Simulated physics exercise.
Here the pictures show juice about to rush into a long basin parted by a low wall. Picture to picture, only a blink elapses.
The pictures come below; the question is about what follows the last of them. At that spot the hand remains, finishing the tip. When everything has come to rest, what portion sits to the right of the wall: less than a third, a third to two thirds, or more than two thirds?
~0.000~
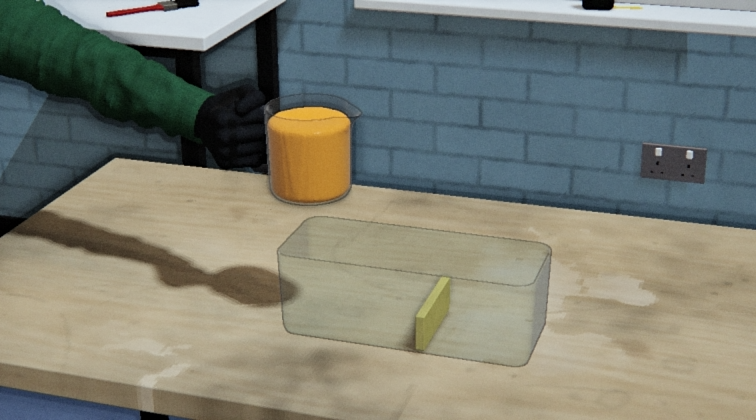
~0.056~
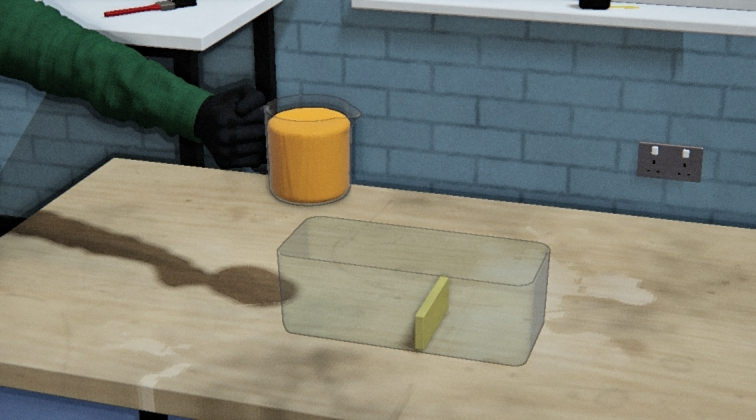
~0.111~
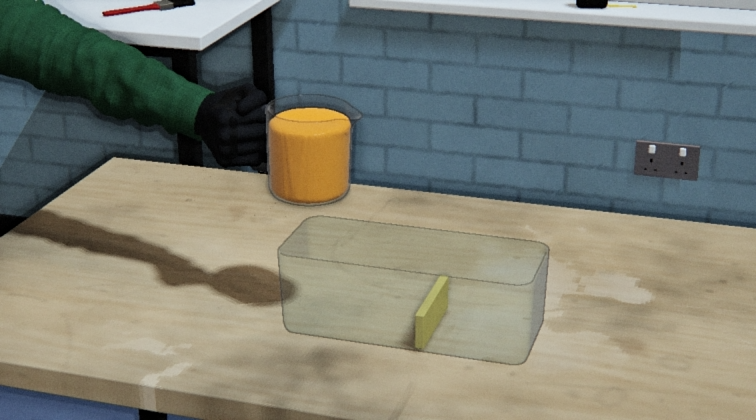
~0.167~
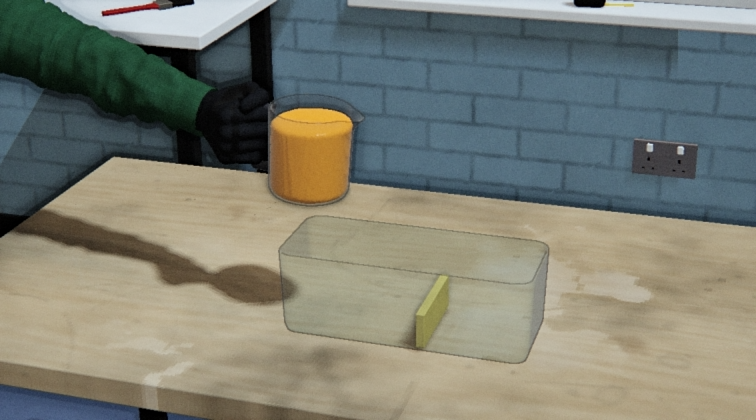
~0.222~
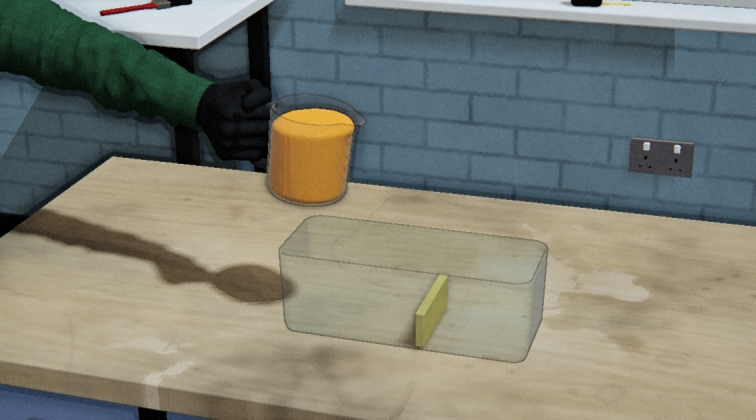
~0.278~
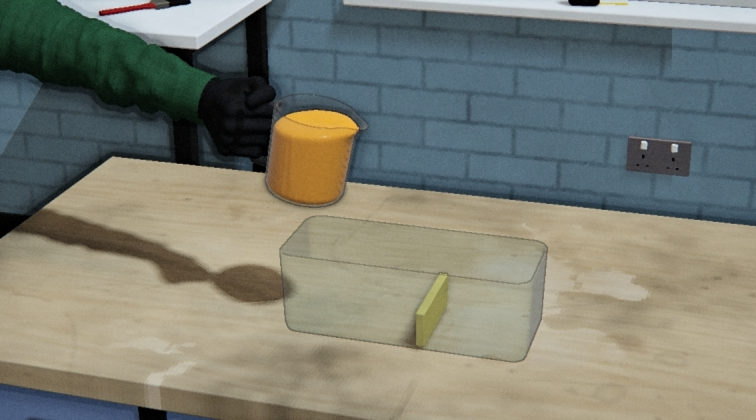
Less than a third sits there.
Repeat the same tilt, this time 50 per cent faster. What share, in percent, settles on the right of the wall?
Around 5 in a hundred.
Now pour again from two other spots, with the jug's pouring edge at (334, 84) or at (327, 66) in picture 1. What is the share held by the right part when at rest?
About 5 % the first time, about 5 % the second.
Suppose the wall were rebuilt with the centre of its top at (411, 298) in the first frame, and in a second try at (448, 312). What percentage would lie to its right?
With the first placement it is 55 %, with the second 10 %.
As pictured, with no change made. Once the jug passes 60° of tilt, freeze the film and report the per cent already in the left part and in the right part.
Left: 5 %; right: 0 %.
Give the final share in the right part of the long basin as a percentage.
Roughly 10 %.
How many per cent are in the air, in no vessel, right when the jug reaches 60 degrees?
I'd say some 15 per cent.
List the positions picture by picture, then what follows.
Tilt 0°; pouring edge (361, 113); surface from (272, 115) to (351, 123); the long basin's rim runs from (292, 235) to (543, 267); the wall's top is at (433, 297), in the first picture.
Tilt 0°; pouring edge (361, 115); surface from (272, 116) to (350, 124), in the second picture.
Tilt 2°; pouring edge (362, 116); surface from (273, 116) to (350, 125), in the third picture.
Tilt 4°; pouring edge (364, 119); surface from (276, 116) to (352, 126), in the fourth picture.
Tilt 7°; pouring edge (366, 122); surface from (276, 118) to (355, 126), in the fifth picture.
Tilt 11°; pouring edge (369, 127); surface from (278, 119) to (359, 127), in the sixth picture.
A moment on, the jug is tipped part way and 81 per cent is still to pour, 5 is left of the wall and 0 right of it.
Next, the jug is tipped on its side and 32 per cent is still to pour, 44 is left of the wall and 8 right of it.
Then the jug is tipped on its side and 5 per cent is still to pour, 81 is left of the wall and 9 right of it.
Later the jug is tipped on its side and 0 per cent is still to pour, 86 is left of the wall and 11 right of it.
In the end 86 per cent lies left of the wall, 11 right of it and 2 outside.
